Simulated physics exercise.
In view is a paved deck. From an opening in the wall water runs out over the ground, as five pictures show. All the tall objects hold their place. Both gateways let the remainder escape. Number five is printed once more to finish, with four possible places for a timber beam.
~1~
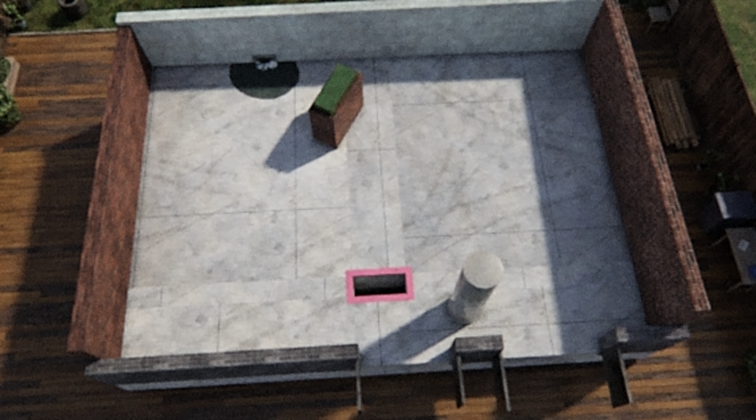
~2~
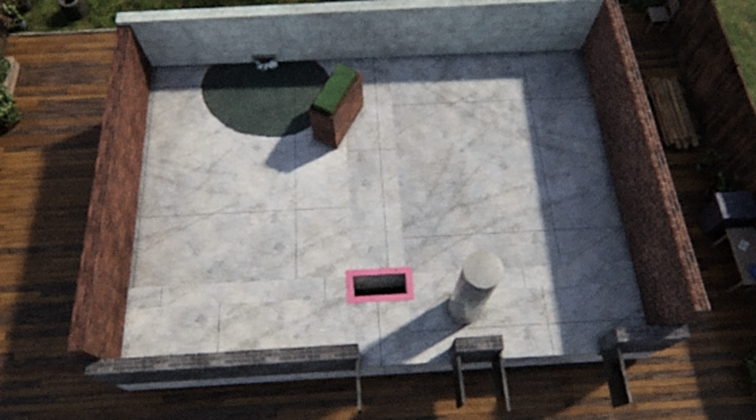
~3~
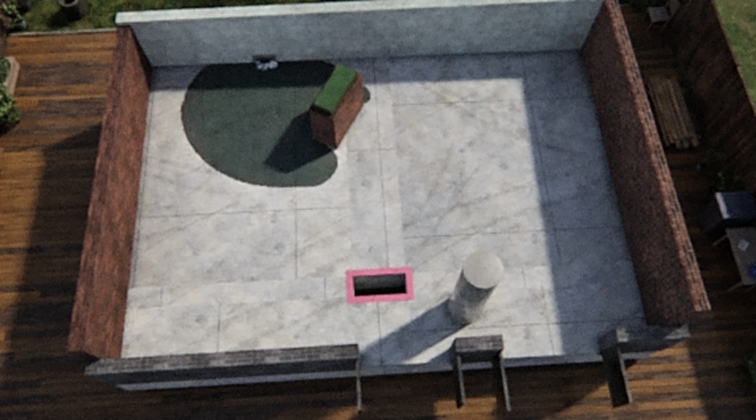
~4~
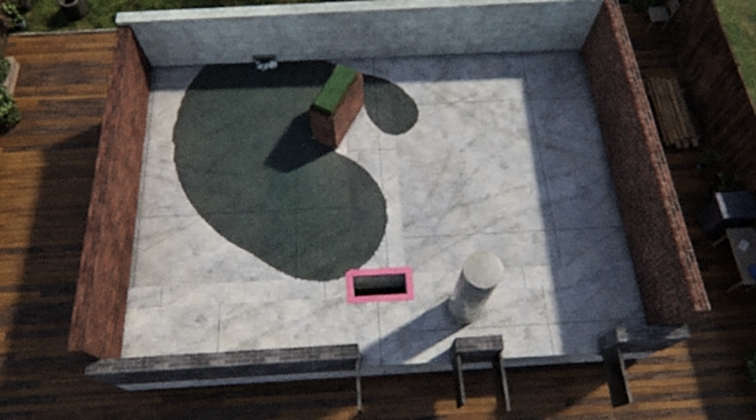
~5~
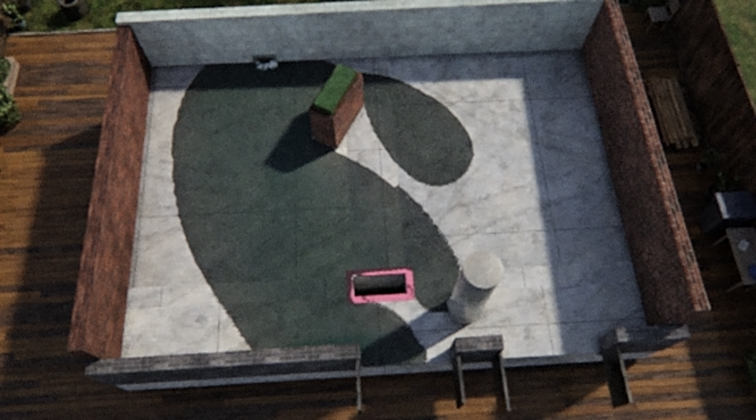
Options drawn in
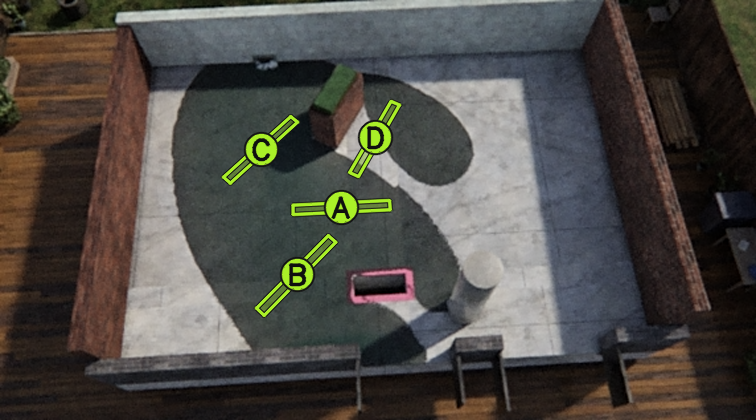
The clip opens on a walled, paved deck seen from above, with a small dark patch of water by the back wall. The water spreads forward across the left side and curls around the brick block, then surrounds the pink-rimmed drain and reaches the front edge while the block and pale cylinder stay still.
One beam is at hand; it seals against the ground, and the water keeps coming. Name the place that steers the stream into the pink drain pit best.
Spot D does it best.
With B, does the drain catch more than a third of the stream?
No.
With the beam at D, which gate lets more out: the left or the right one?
The left one.
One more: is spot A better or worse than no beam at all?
Worse.
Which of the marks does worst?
A it is.
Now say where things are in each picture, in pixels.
Outfall at (265, 59); pink drain pit at (380, 285); open gate at (546, 342); open gate at (405, 351); 2 % of the ground under water, visible out to (249, 93); pink drain pit still dry, in the first picture.
In the second picture, 7 % of the ground under water, visible out to (275, 131); pink drain pit still dry.
In the third picture, 14 % of the ground under water, visible out to (307, 181); pink drain pit still dry.
In the fourth picture, 26 % of the ground under water, visible out to (347, 269); pink drain pit still dry.
In the fifth picture, 39 % of the ground under water, visible out to (444, 304); pink drain pit taking water.
In lime, A from (293, 209) to (389, 205); B from (260, 311) to (332, 238); C from (226, 180) to (294, 119); D from (354, 174) to (395, 103).
Choosing A, about 7 % of the stream goes into the pink drain pit, about 93 % out by the gates.
Choosing B, about 19 % of the stream goes into the pink drain pit, about 79 % out by the gates.
Choosing C, about 15 % of the stream goes into the pink drain pit, about 83 % out by the gates.
Choosing D, about 31 % of the stream goes into the pink drain pit, about 67 % out by the gates.
